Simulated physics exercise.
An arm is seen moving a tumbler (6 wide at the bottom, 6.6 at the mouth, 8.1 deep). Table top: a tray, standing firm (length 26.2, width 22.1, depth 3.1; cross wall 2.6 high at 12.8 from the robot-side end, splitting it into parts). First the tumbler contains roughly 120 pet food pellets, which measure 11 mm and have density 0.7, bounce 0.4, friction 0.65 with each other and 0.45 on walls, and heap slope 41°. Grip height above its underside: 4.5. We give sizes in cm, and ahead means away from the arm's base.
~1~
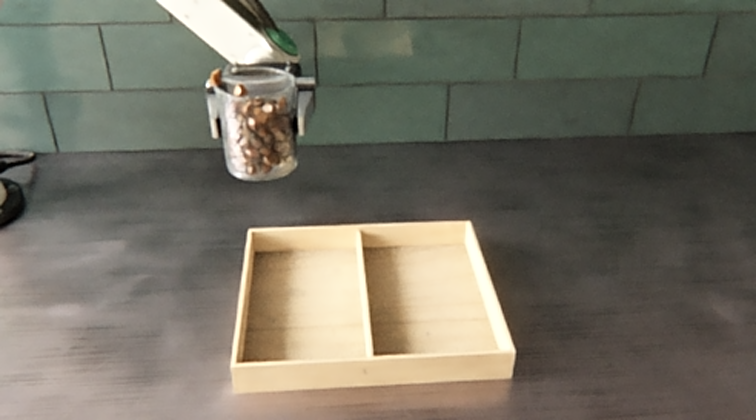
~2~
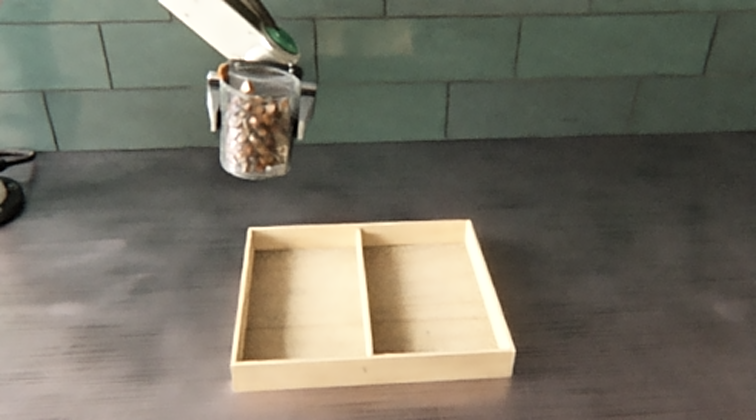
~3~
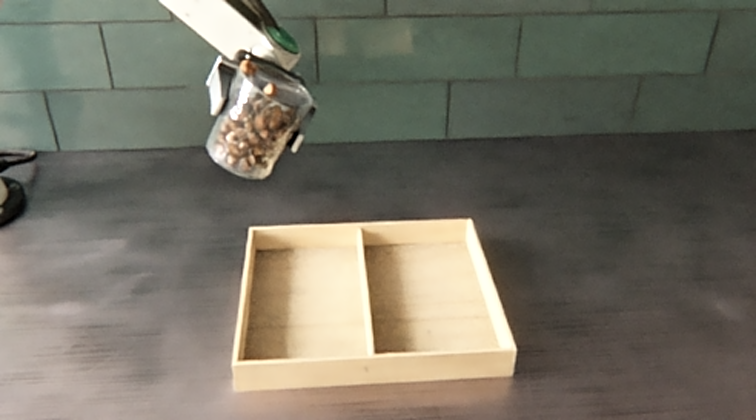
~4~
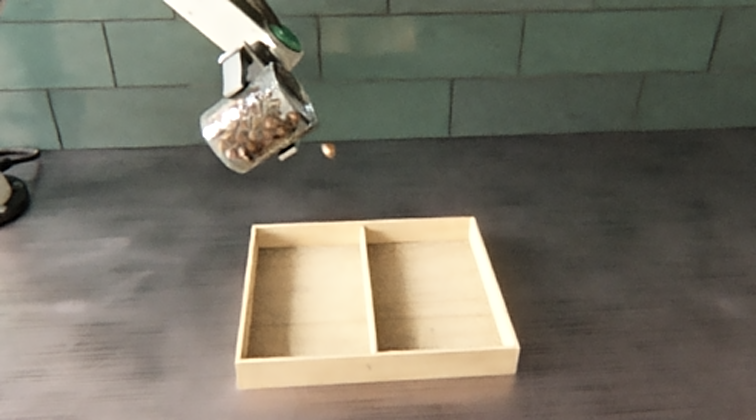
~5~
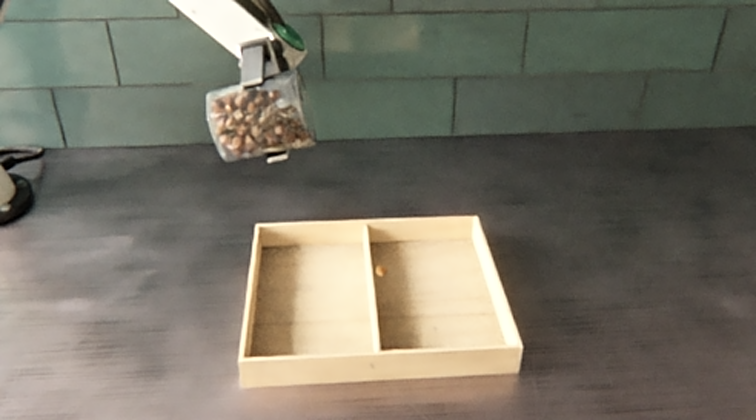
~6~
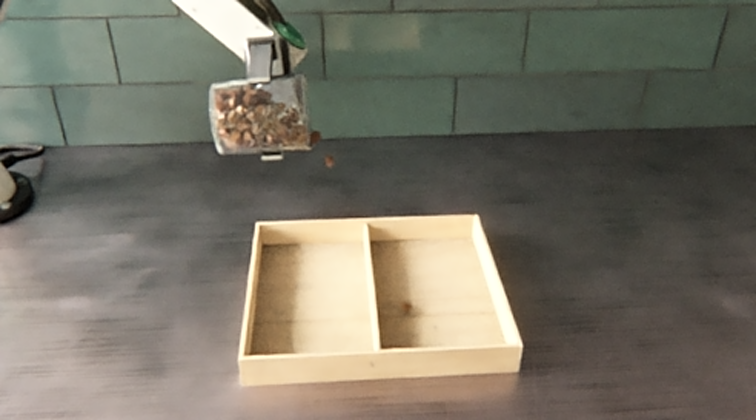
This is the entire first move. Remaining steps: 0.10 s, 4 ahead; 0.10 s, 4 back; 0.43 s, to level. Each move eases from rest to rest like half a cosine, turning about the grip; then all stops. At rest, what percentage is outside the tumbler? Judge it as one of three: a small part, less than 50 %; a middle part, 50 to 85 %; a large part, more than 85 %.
A middle part, 50 to 85 %.
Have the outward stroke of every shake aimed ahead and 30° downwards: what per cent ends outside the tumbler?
It comes to around 30 percent.
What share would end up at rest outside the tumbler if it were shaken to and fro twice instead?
That change gives some 80 percent.
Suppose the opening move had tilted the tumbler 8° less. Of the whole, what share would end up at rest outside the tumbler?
About 45 %.
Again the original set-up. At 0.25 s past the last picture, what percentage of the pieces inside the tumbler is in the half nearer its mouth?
Mouth half: Close to 75 per cent.
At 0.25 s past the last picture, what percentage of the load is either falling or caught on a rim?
Around 57 per cent of the load.
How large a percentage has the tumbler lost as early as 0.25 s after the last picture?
Around 60 percent at that moment.
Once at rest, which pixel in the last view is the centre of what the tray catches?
I'd put it at roughly (413, 292).
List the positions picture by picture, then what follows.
The first picture shows tumbler middle at (259, 126), level; upper third of the load around (258, 118), from x 215 to 290, top at y 75; 122 in the tumbler.
The second picture shows tumbler middle at (258, 125), tilted 8° forward; upper third of the load around (255, 116), from x 220 to 285, top at y 70.
The third picture shows tumbler middle at (258, 124), tilted 30° forward; upper third of the load around (251, 117), from x 220 to 290, top at y 65.
The fourth picture shows tumbler middle at (259, 120), tilted 56° forward; upper third of the load around (247, 111), from x 215 to 330, top at y 90; 121 in the tumbler, 1 in flight or on a rim.
The fifth picture shows tumbler middle at (261, 118), tilted 78° forward; upper third of the load around (247, 105), from x 220 to 380, top at y 95; 121 in the tumbler, 1 in the far-side part.
The sixth picture shows tumbler middle at (261, 115), tilted 86° forward; upper third of the load around (244, 105), from x 220 to 405, top at y 90; 120 in the tumbler, 1 in the far-side part, 1 in flight or on a rim.
Then, 0.25 s later, tilted 83° forward, highest piece 23 above the table; 48 in the tumbler, 3 in the far-side part, 1 in the robot-side part, 70 in flight or on a rim.
Then, 0.50 s later, tilted 17° forward, highest piece 25 above the table; 52 in the far-side part, 44 in the tumbler, 24 in the robot-side part, 2 on the table or floor.
Then, 0.83 s later, level, highest piece 22 above the table; 52 in the far-side part, 44 in the tumbler, 24 in the robot-side part, 2 on the table or floor.
Then, 1.88 s later, level, highest piece 22 above the table; 52 in the far-side part, 44 in the tumbler, 24 in the robot-side part, 2 on the table or floor.
At rest, 52 in the far-side part, 44 in the tumbler, 24 in the robot-side part, 2 on the table or floor. That is 64 % outside the tumbler.
